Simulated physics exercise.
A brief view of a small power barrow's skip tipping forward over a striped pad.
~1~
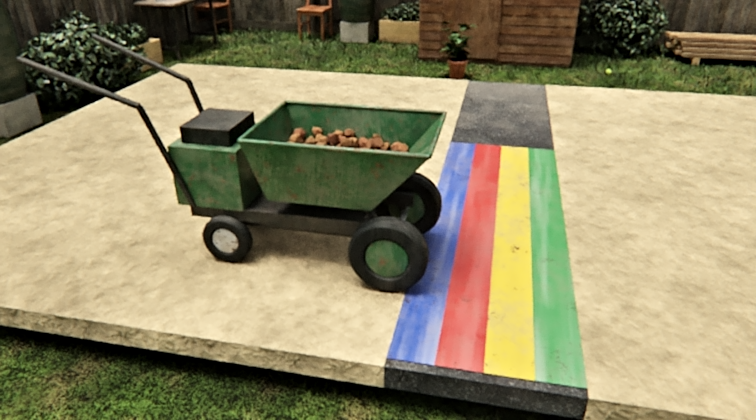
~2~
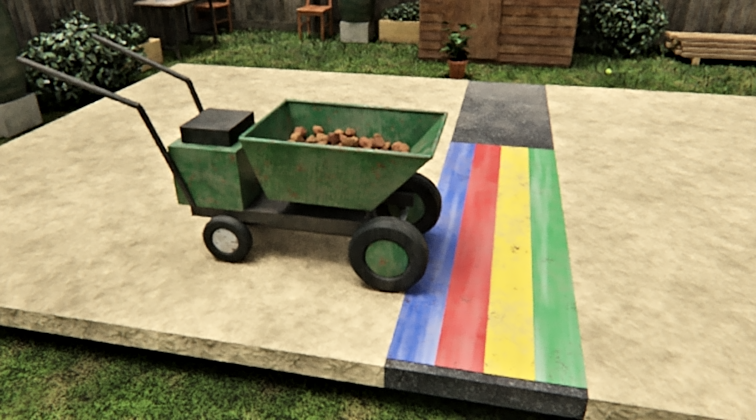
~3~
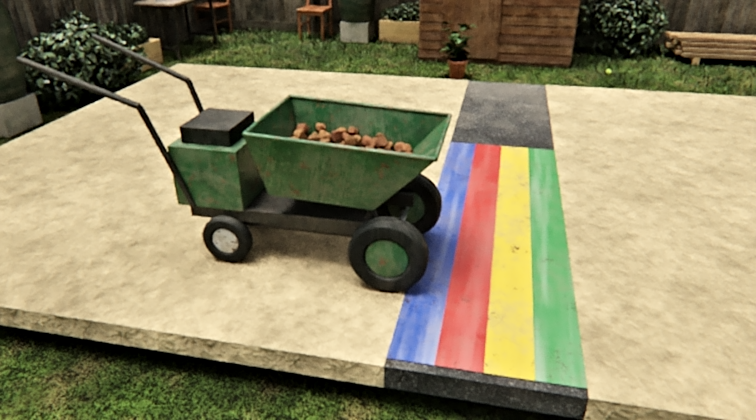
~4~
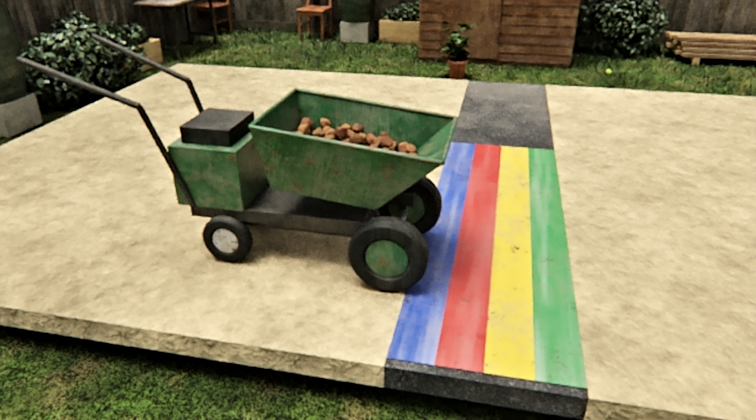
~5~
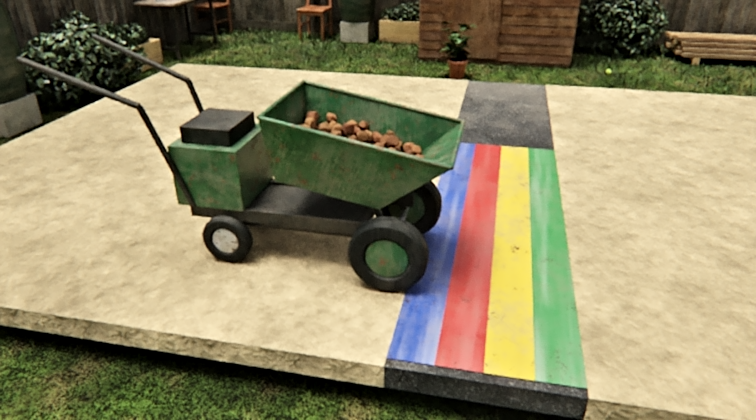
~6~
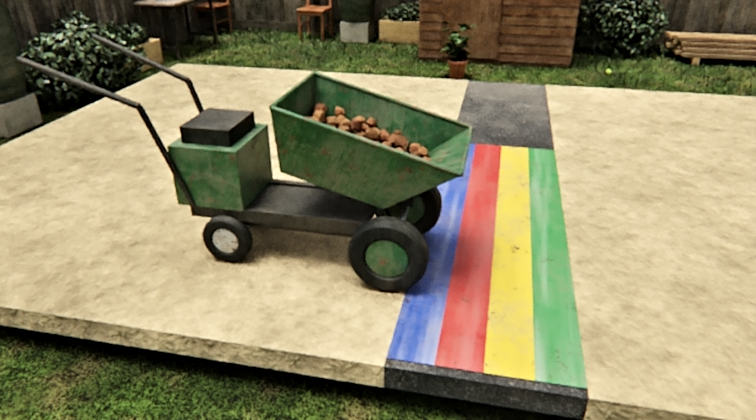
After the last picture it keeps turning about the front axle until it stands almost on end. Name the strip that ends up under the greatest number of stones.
That would be the green strip.
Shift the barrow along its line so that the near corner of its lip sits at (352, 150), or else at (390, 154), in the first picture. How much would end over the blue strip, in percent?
That would be roughly 10 in a hundred and then roughly 0 in a hundred.
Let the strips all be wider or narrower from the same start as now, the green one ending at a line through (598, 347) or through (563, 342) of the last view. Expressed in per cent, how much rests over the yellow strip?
About 30 %, then 10 %.
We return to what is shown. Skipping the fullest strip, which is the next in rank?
Number two is the yellow strip.
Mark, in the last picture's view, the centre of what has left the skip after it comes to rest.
Around (555, 274).
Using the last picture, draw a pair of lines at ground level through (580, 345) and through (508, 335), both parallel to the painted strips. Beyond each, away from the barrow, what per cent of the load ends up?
Close to 30 per cent, then close to 90 per cent.
Soon after the last picture, skip tipped steeply; all in the skip.
A little later, skip tipped right over; most in the skip; a small part over the yellow strip; a small part over the green strip.
Later still, skip tipped right over; a small part in the skip; about a quarter over the yellow strip; about a third over the green strip; about a quarter off the paint.
At rest, skip tipped right over; a small part in the skip; none over the blue strip; none over the red strip; about a quarter over the yellow strip; about a third over the green strip; about a third off the paint.
